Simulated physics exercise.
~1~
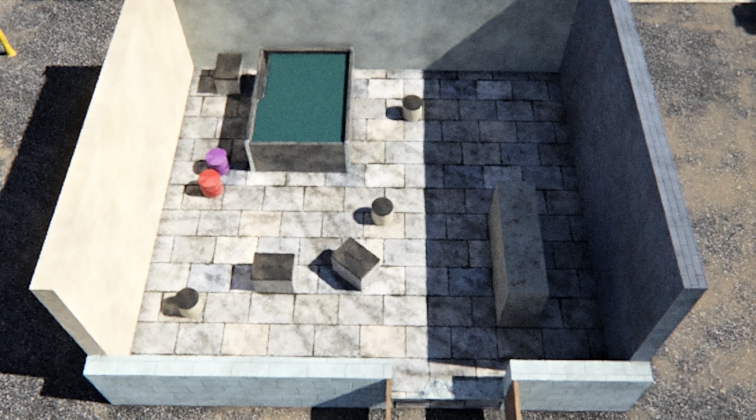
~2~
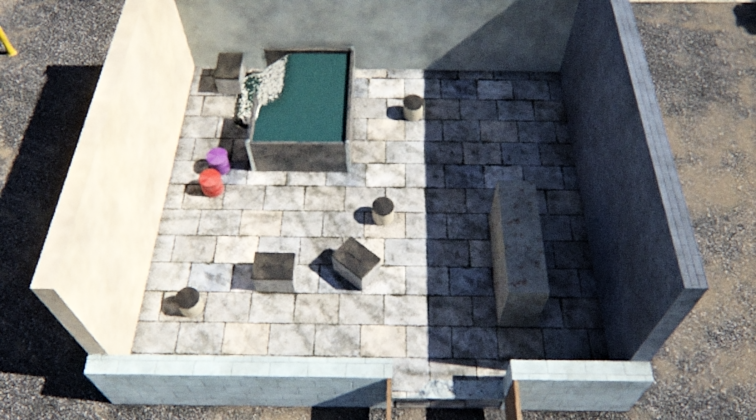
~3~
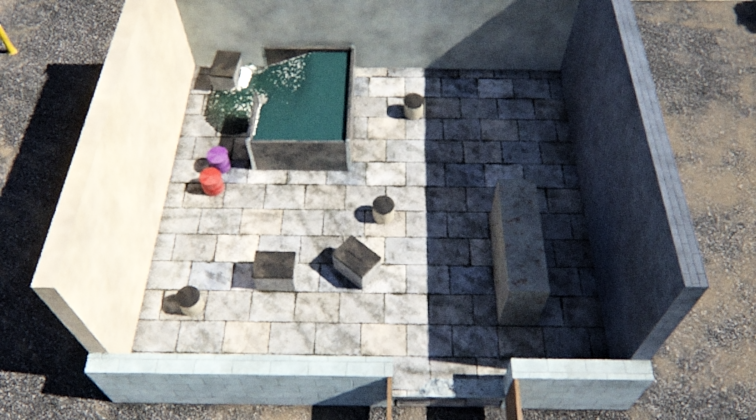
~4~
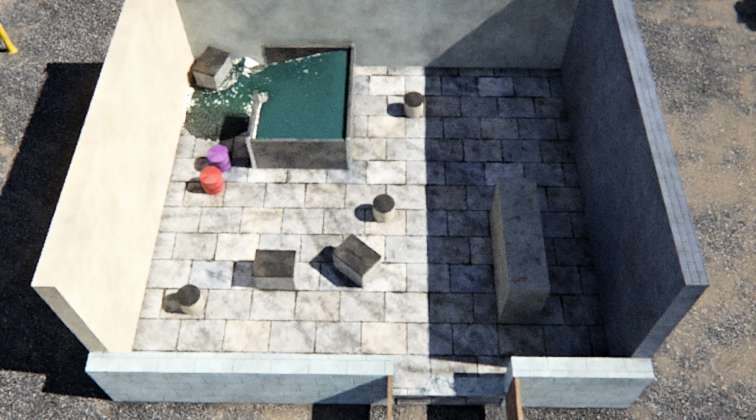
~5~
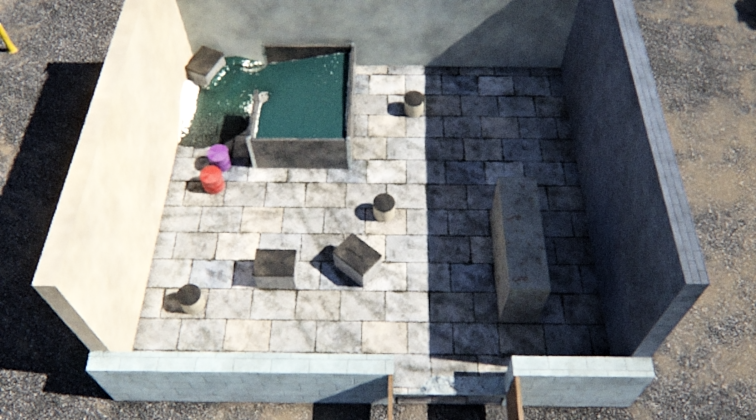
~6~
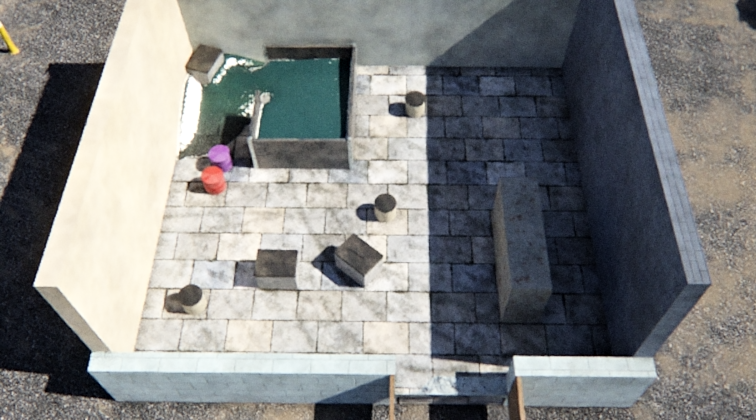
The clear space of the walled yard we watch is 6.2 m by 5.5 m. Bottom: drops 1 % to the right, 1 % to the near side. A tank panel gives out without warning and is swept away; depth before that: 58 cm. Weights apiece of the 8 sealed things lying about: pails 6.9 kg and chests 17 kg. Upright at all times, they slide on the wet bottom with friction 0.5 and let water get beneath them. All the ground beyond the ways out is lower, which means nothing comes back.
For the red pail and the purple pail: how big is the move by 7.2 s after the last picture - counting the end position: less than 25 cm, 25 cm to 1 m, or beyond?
As I see it, chances are the red pail gets dragged off a good way; chances are the purple pail gets dragged off a good way.
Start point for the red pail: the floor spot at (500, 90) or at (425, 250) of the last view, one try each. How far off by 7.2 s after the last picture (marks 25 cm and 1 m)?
I'd say it does not really move on the first try and it does not really move on the second.
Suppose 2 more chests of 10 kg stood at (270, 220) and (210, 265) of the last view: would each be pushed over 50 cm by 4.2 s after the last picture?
In the order asked: Clear of the mark; clear of the mark.
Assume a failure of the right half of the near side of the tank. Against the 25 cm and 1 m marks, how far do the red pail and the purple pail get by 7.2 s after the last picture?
If so, the red pail remains in place, the purple pail remains in place.
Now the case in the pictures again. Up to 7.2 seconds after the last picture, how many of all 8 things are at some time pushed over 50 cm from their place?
My count gives 5.
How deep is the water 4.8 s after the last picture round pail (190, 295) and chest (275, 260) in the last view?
Around 5 cm and 6 cm.
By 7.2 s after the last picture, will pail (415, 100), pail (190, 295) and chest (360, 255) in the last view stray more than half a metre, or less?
In sequence - stayed below the line; crossed the line; stayed below the line.
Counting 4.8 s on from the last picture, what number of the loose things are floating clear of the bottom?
The count is 1.
Then, 0.9 s after the last picture the red pail is near (215, 177), 0.1 m from its start, aground; the purple pail is near (223, 156), 0.1 m from its start, aground; 0 of 8 are out; 1 afloat.
Then, 2.8 s after the last picture the red pail is near (319, 244), 2.0 m from its start, aground; the purple pail is near (310, 202), 1.7 m from its start, aground; 0 of 8 are out; 1 afloat.
Then, 4.8 s after the last picture the red pail is near (319, 244), 2.0 m from its start, aground; the purple pail is near (310, 202), 1.7 m from its start, aground; 0 of 8 are out; 1 afloat.
Then, 7.2 s after the last picture the red pail is near (319, 244), 2.0 m from its start, aground; the purple pail is near (310, 202), 1.7 m from its start, aground; 0 of 8 are out; 0 afloat.
